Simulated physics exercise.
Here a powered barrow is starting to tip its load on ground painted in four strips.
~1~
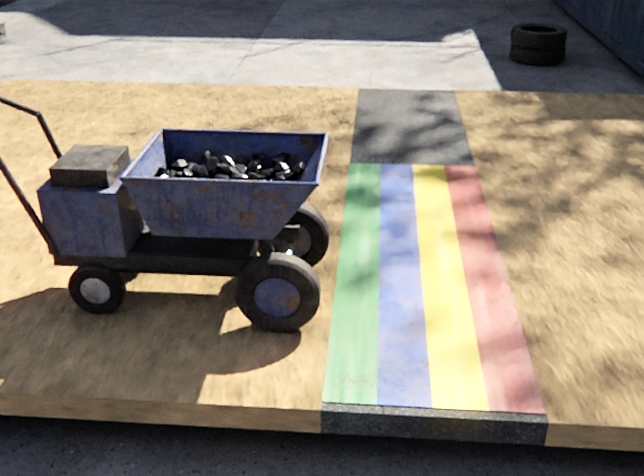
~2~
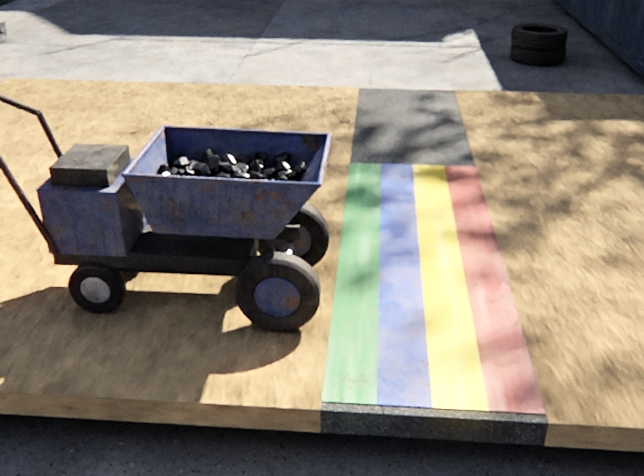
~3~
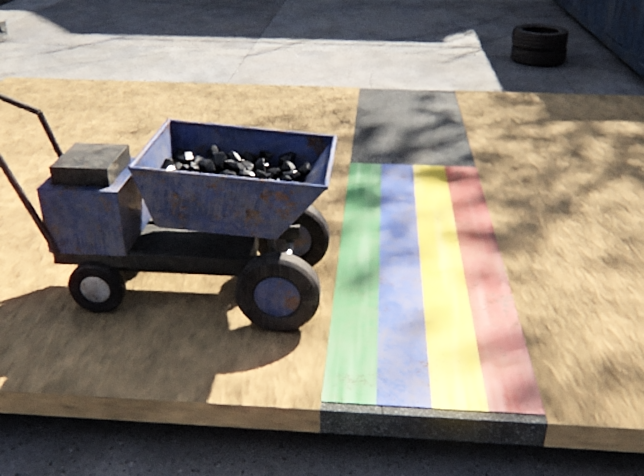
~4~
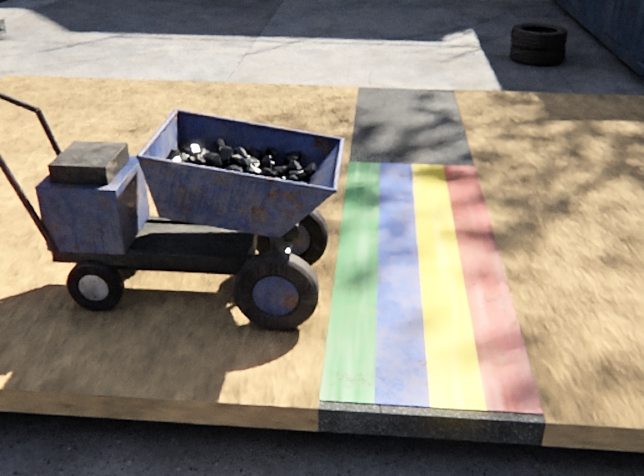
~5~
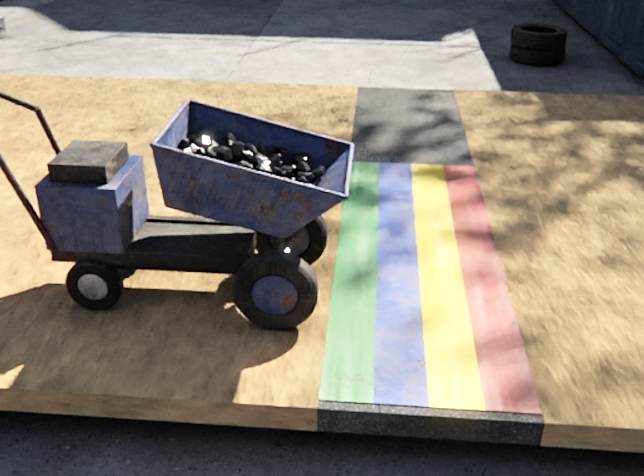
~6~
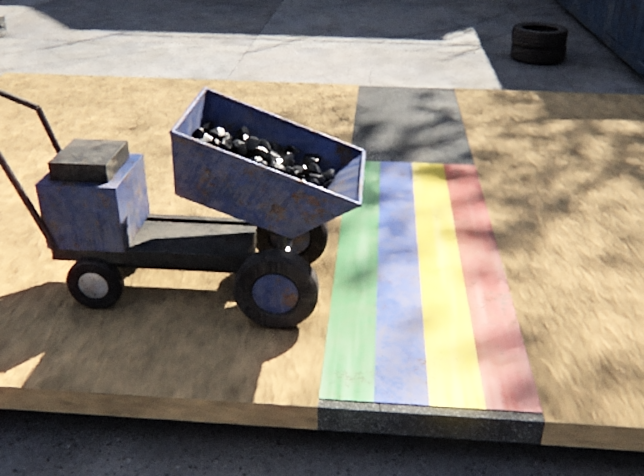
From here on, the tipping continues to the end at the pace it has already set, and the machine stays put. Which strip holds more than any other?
The yellow strip.
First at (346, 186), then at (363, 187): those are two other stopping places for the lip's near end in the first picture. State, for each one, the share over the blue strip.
In order: About 0 % and 0 %.
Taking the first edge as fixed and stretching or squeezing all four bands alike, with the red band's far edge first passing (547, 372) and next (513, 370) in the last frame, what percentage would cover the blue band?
Roughly 30 % and 20 %.
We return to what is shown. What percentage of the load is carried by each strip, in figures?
The green strip takes 0 per cent, the blue strip 25, the yellow strip 35 and the red strip 20.
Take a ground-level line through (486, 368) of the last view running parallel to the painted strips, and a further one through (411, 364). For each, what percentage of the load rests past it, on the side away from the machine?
The first comes to 20 per cent, the second to 80 per cent.
Shortly afterwards, skip tipped steeply; the whole lot in the skip.
Next, skip tipped right over; the bulk in the skip; a little over the blue strip; a little over the yellow strip; only a few over the red strip; only a few falling.
Some moments later, skip tipped right over; near a quarter in the skip; a little over the blue strip; near a third over the yellow strip; near a quarter over the red strip; a little off the paint.
In the end, skip tipped right over; a little in the skip; none at all over the green strip; near a quarter over the blue strip; near a third over the yellow strip; near a quarter over the red strip; a little off the paint.
